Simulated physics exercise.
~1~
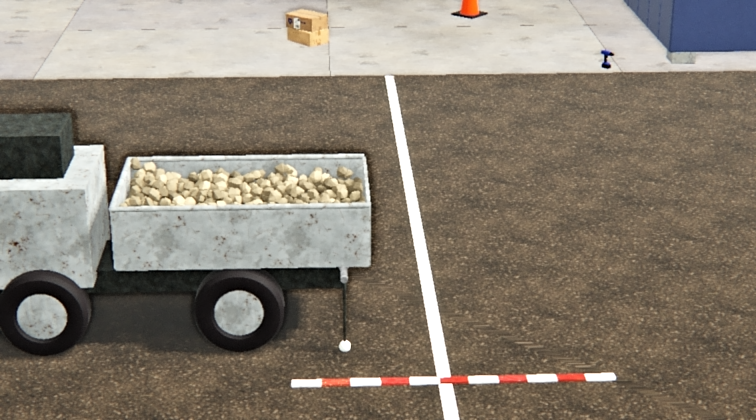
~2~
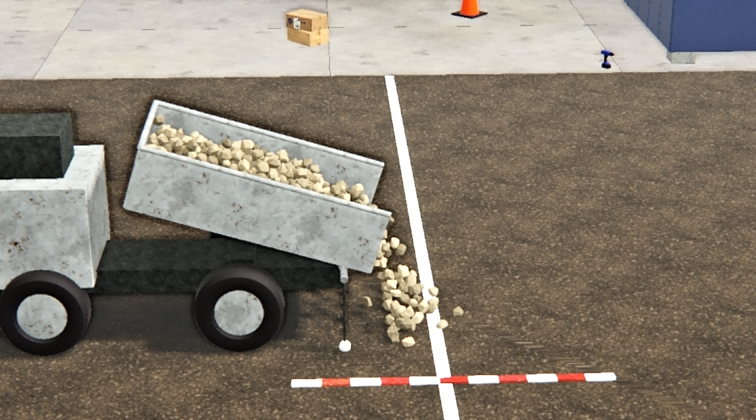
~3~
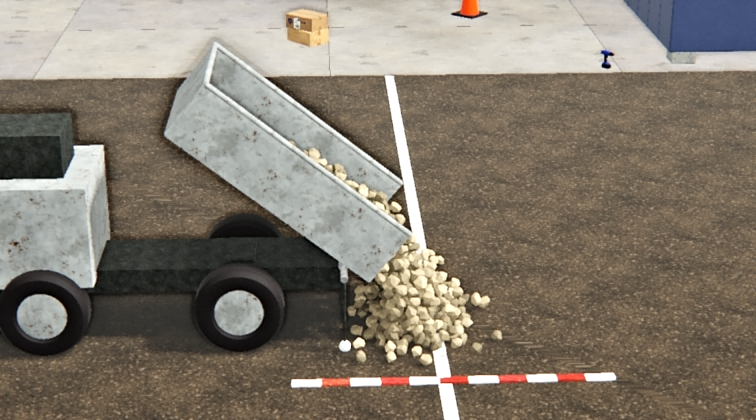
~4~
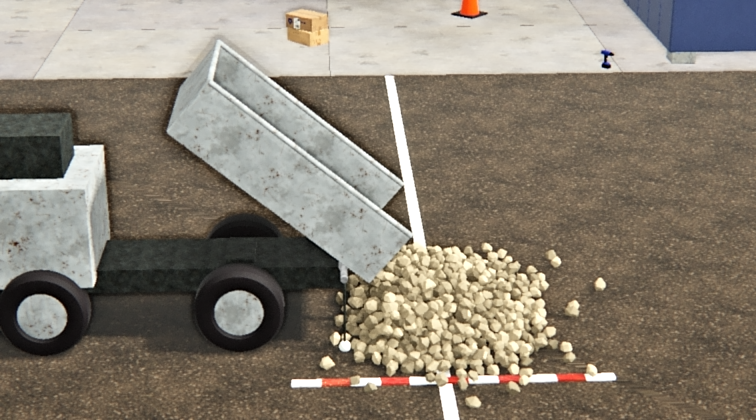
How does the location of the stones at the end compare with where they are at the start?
At the start the stones lie inside the level body of the truck. By the end they are lower and farther to the right, heaped on the ground behind the truck and spread across the white line.
